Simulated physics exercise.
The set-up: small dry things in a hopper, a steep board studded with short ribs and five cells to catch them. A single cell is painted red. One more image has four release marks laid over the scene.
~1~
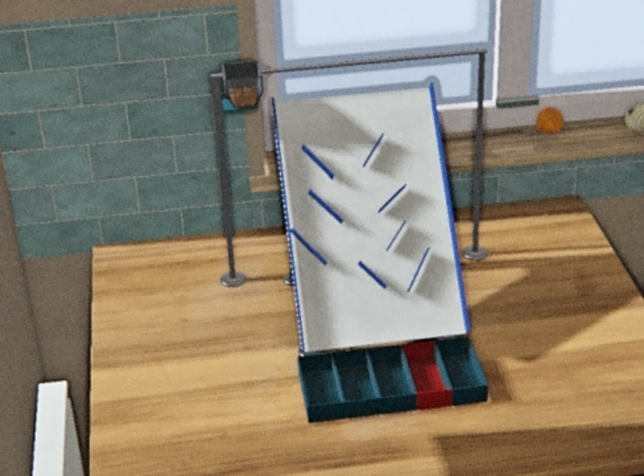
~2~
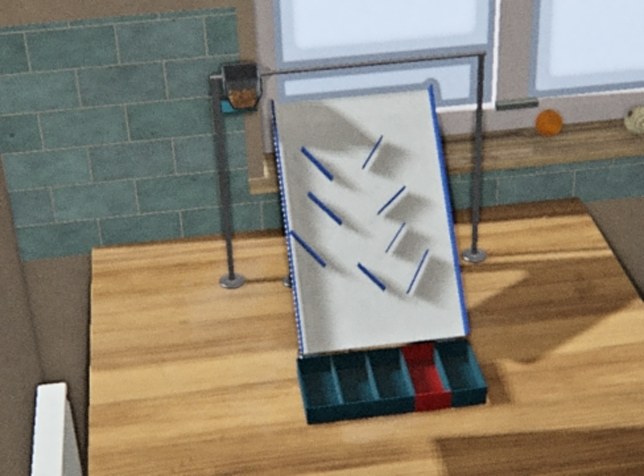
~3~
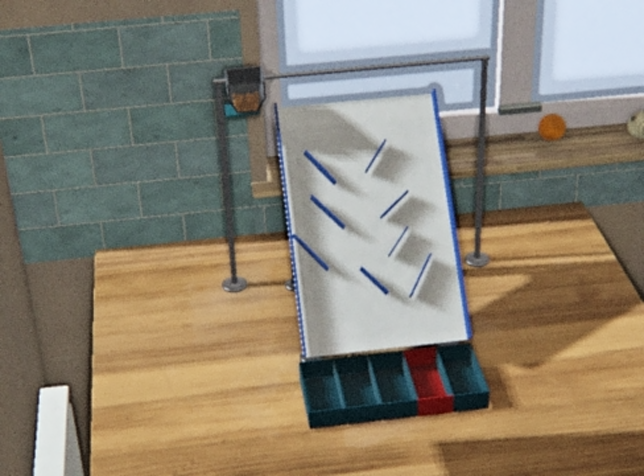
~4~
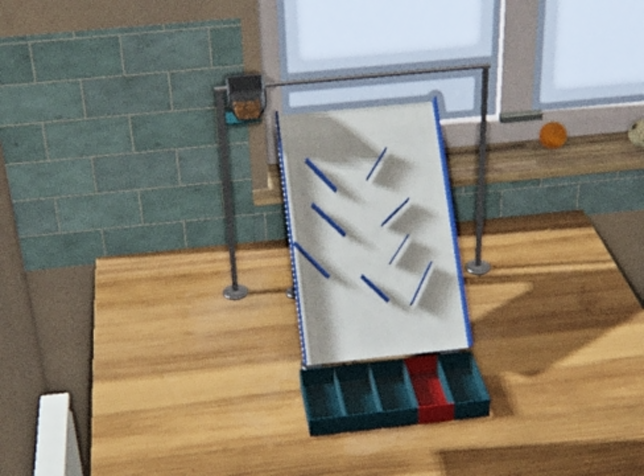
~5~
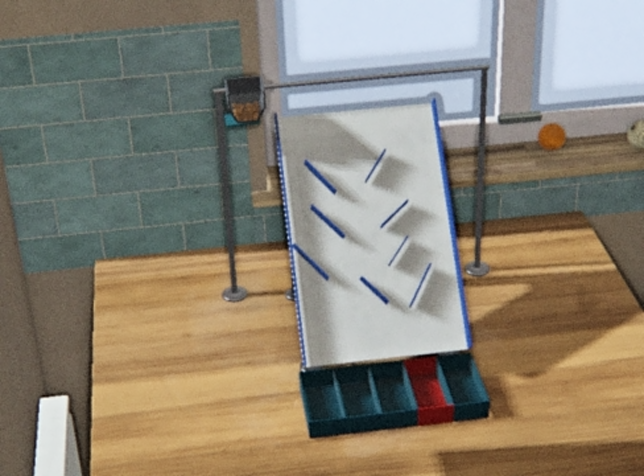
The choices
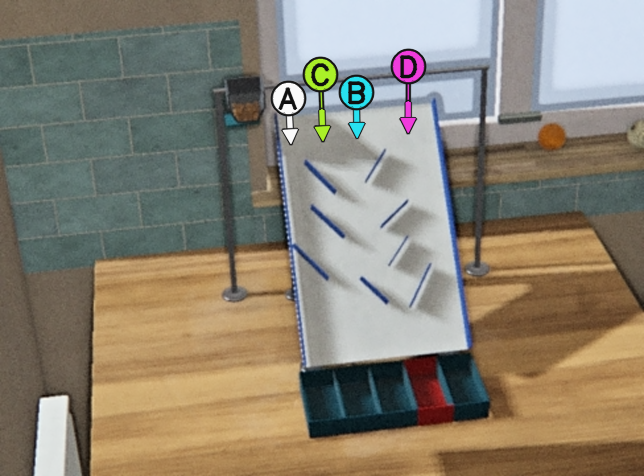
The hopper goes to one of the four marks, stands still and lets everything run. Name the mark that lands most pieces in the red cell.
Best: C.
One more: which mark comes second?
B it is.
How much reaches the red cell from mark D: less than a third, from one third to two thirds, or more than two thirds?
It is less than a third.
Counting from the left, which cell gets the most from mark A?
The third from the left.
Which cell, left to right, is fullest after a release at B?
It is the fourth one.
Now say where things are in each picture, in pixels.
In the first frame, hopper at (244, 96), roasted chickpeas, door shut.
In the second frame, ribs (302, 146) to (333, 178), (364, 165) to (383, 135), (309, 191) to (342, 222).
In the third frame, ribs (382, 215) to (408, 190), (294, 234) to (329, 268), (390, 254) to (408, 226).
In the fourth frame, ribs (362, 274) to (390, 300), (412, 303) to (432, 261).
In the fifth frame, red cell at (436, 414), number 4 of 5 from the left.
On the marked copy, mark A meets the board at (290, 138); mark B meets the board at (356, 132); mark C meets the board at (322, 135); mark D meets the board at (408, 127).
With A, about a quarter in the red cell, most in other cells.
With B, about two thirds in the red cell, about a third in other cells.
With C, most in the red cell, a small part in other cells.
With D, a small part in the red cell, most in other cells, a stray few outside the box.
